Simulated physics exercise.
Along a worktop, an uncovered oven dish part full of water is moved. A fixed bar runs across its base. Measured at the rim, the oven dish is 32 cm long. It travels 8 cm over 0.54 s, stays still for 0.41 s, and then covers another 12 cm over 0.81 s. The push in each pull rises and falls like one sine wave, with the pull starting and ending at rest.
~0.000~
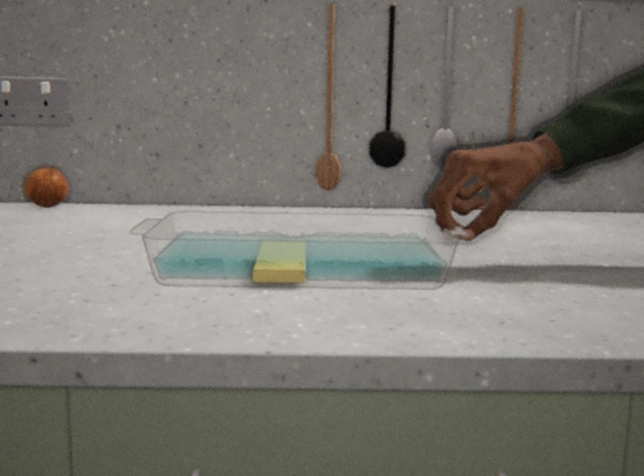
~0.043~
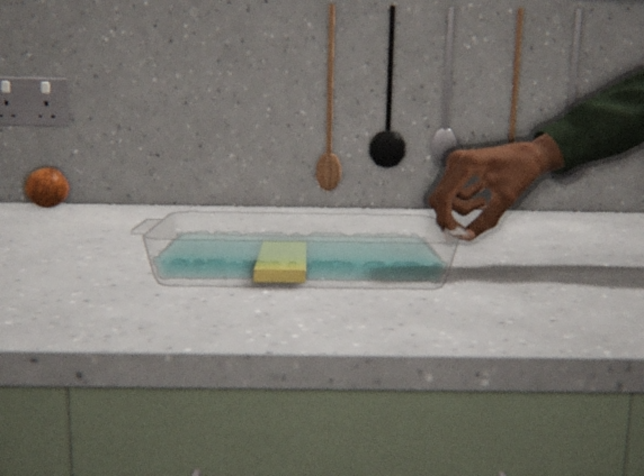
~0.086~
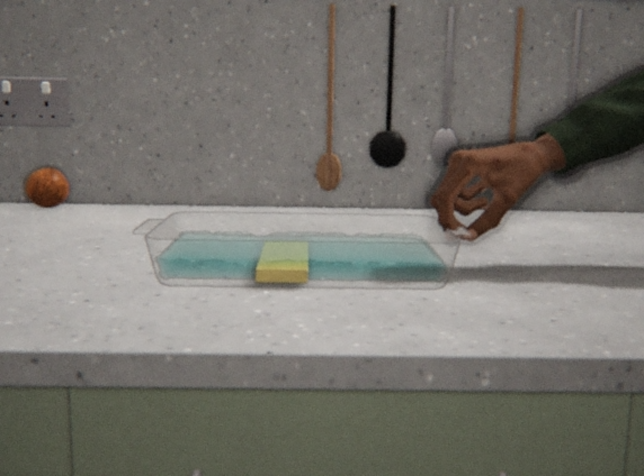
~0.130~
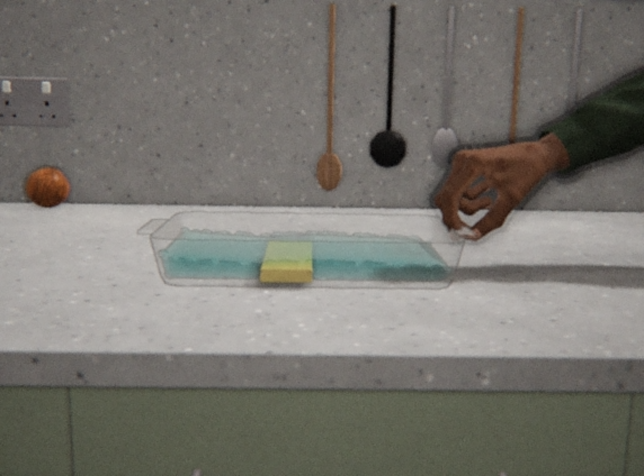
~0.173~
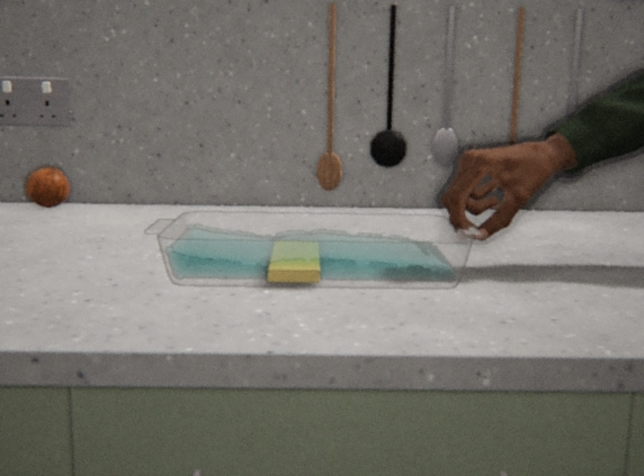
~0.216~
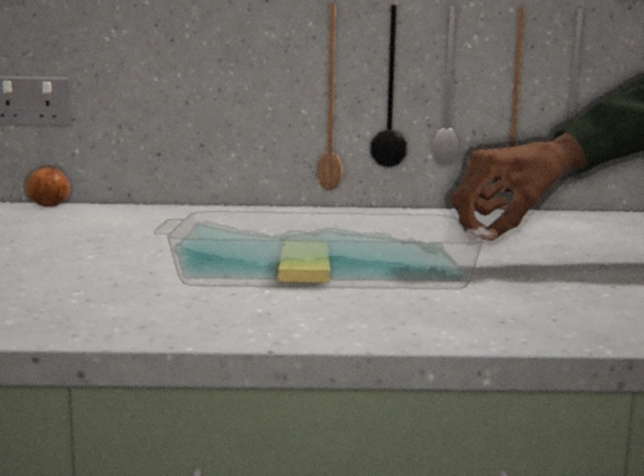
On a pale speckled kitchen worktop, a hand pulled a clear dish of blue-green water and a yellow block slightly to the right, and the water tilted, rising at the left and dipping at the right.
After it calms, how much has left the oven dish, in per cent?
Roughly 4 %.
Then, 0.68 s in, it has gone 8 cm; 0 per cent is out over the left end and 0 over the right.
Then, 1.13 s in, it has gone 9 cm; 0 per cent is out over the left end and 0 over the right.
Then, 1.59 s in, it has gone 19 cm; 1 per cent is out over the left end and 0 over the right.
Then, 2.05 s in, it has gone 20 cm; 1 per cent is out over the left end and 3 over the right.
Finally, 4 per cent is out in all, 1 of it over the left end.
